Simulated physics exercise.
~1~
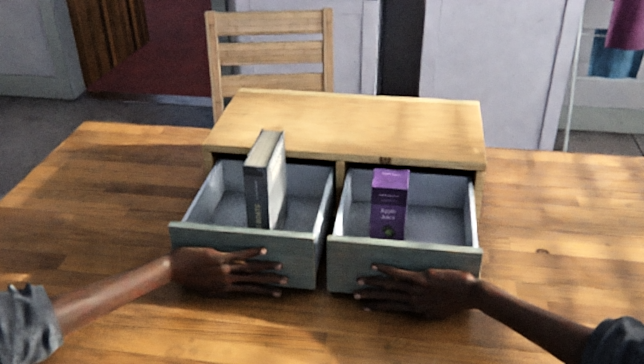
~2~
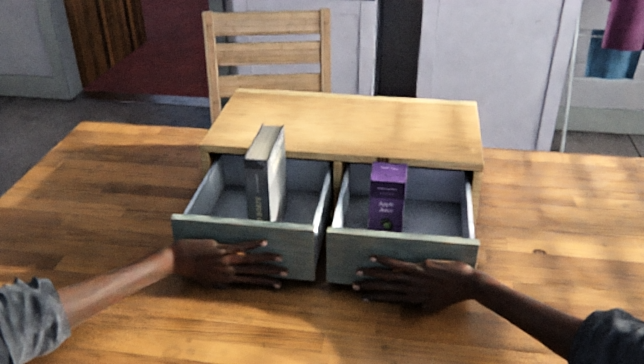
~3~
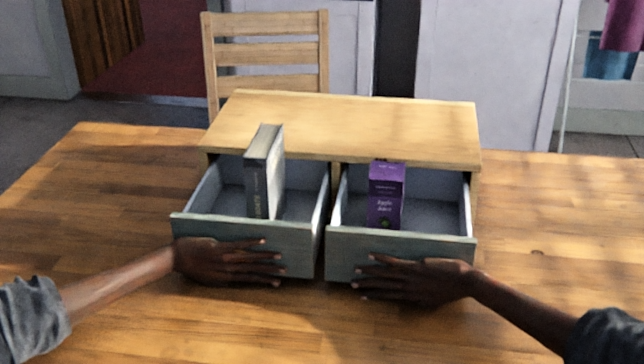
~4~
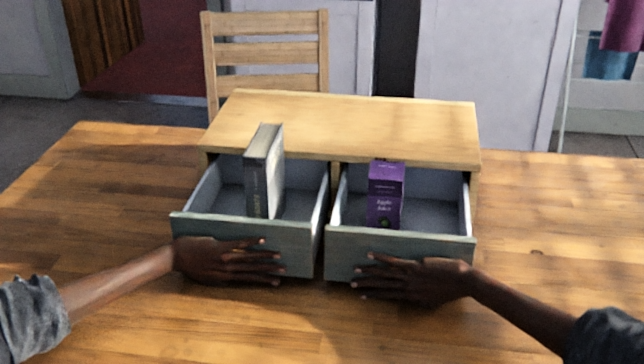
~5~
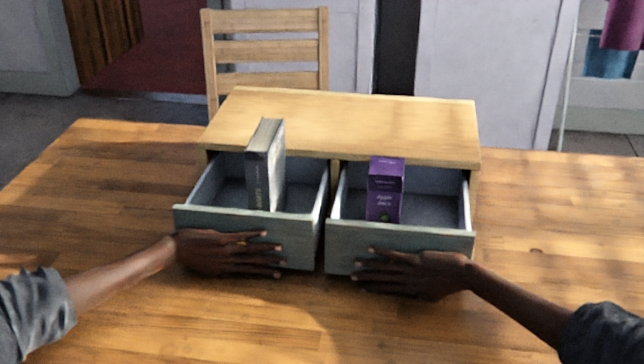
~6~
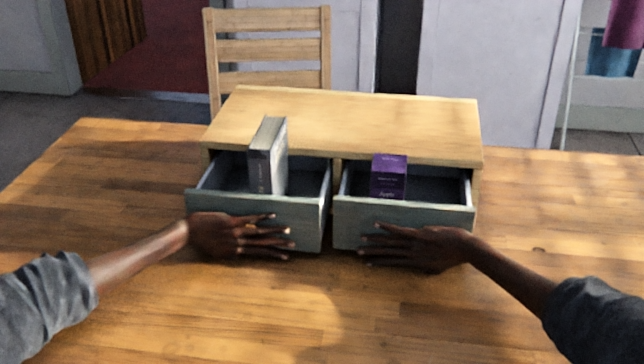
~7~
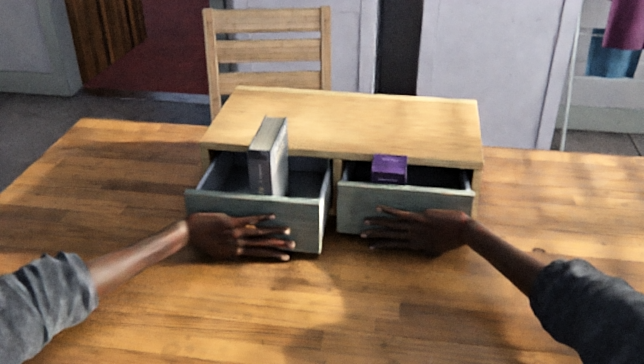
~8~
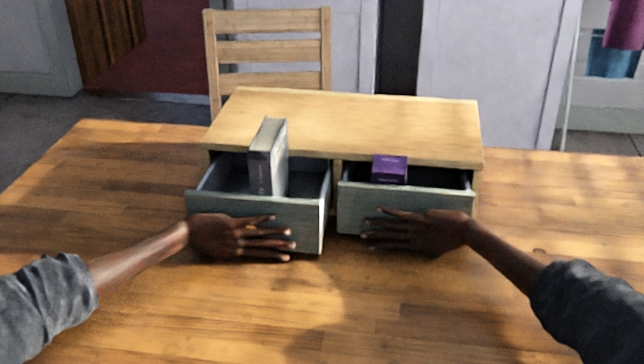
The clip shows two hands pushing in the open drawers of a small wooden chest on a table, a grey book upright in the left and a purple carton in the right. Both drawers slide partway in, the left stopping first, and both remain ajar.
